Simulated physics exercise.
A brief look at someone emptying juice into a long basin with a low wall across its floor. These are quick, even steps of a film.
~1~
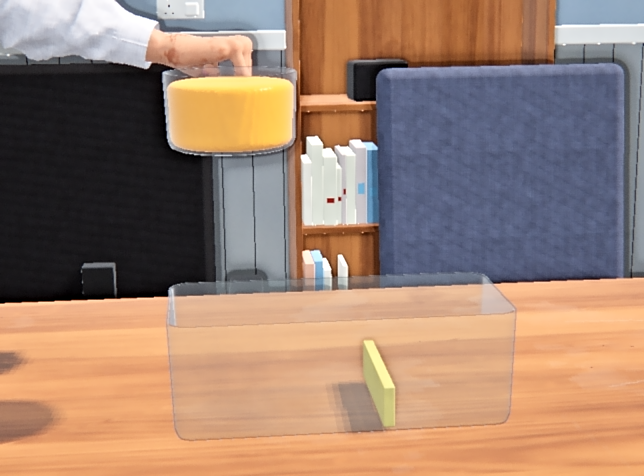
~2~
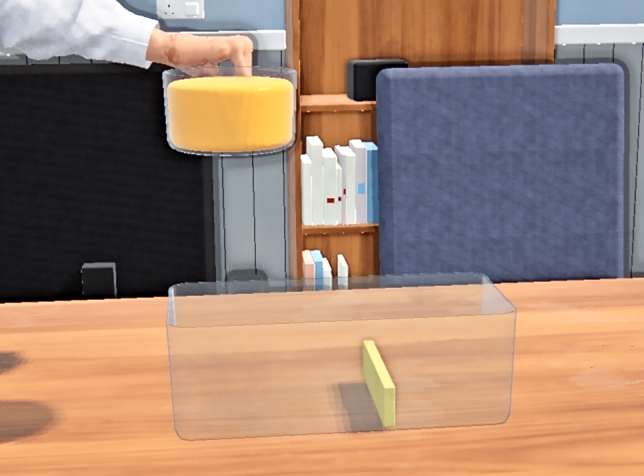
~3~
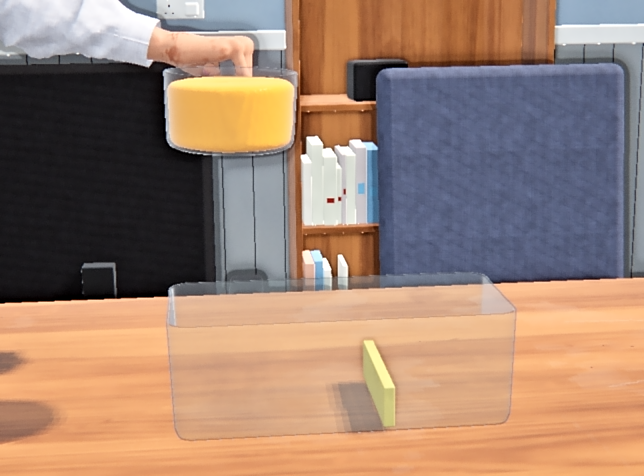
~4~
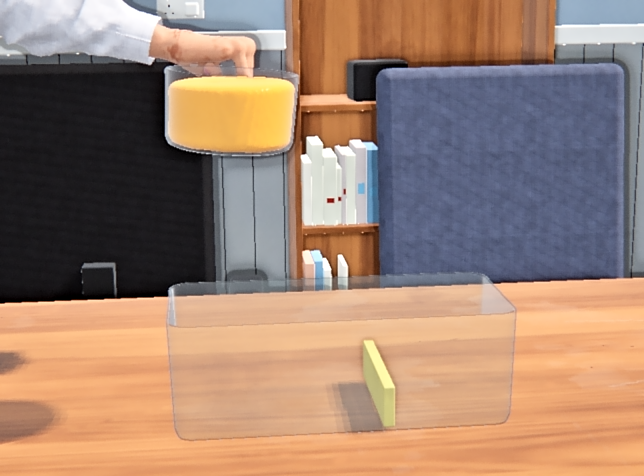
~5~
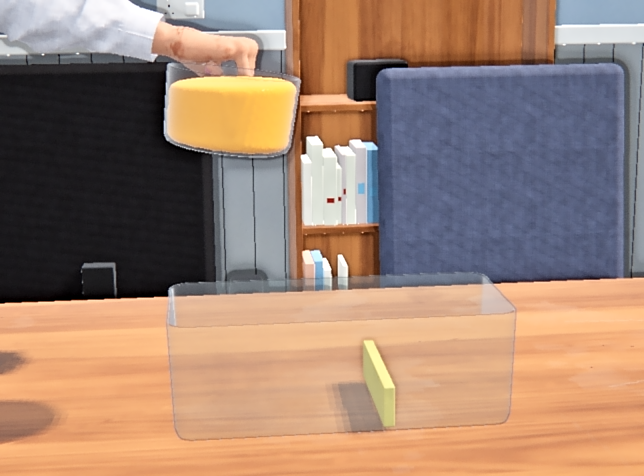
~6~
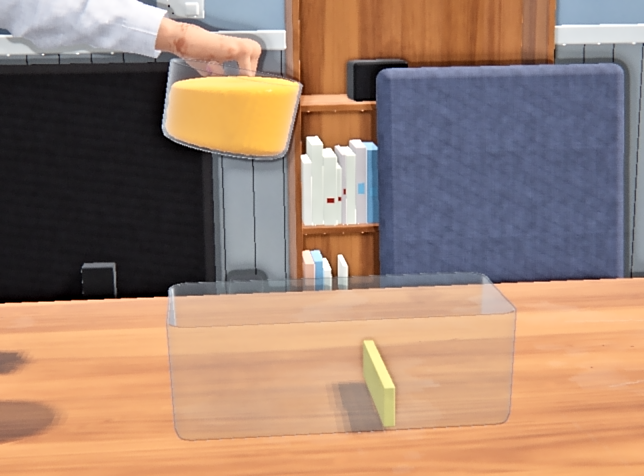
A hand holds a clear container of orange juice and slowly tilts it slightly right.
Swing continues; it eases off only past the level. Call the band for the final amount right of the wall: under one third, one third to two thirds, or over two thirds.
Band: One third to two thirds.
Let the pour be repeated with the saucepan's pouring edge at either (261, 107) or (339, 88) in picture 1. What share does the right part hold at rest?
5 % and 80 %.
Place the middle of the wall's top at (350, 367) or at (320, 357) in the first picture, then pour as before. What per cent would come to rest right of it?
First try around 75 percent; second try around 90 percent.
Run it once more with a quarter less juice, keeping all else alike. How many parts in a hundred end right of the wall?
Close to 40 per cent, more or less.
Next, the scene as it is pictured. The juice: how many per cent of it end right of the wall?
I'd put it near 55 per cent.
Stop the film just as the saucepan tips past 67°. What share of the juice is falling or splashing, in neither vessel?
Around 35 %.
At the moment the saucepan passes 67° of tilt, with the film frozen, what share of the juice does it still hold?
55 per cent, roughly.
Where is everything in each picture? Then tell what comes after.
In the first picture, it leans 0°; its right rim is at (294, 73); the juice meets the walls at (167, 85) and (292, 82); the long basin's rim runs from (169, 307) to (499, 293); the wall's top is at (378, 364).
In the second picture, it leans 0°; its right rim is at (295, 73); the juice meets the walls at (167, 85) and (292, 82).
In the third picture, it leans 2°; its right rim is at (296, 75); the juice meets the walls at (168, 84) and (292, 83).
In the fourth picture, it leans 4°; its right rim is at (297, 78); the juice meets the walls at (168, 84) and (293, 84).
In the fifth picture, it leans 8°; its right rim is at (299, 82); the juice meets the walls at (170, 86) and (296, 83).
In the sixth picture, it leans 12°; its right rim is at (300, 87); the juice meets the walls at (170, 85) and (298, 84).
A moment on, the saucepan is tipped part way and 53 per cent is still to pour, 5 is left of the wall and 8 right of it.
Next, the saucepan is tipped right over and 7 per cent is still to pour, 25 is left of the wall and 56 right of it.
Then the saucepan is tipped right over and 0 per cent is still to pour, 42 is left of the wall and 57 right of it.
Later the saucepan is tipped right over and 0 per cent is still to pour, 42 is left of the wall and 57 right of it.
Finally, 42 per cent lies left of the wall, 57 right of it and 1 outside.
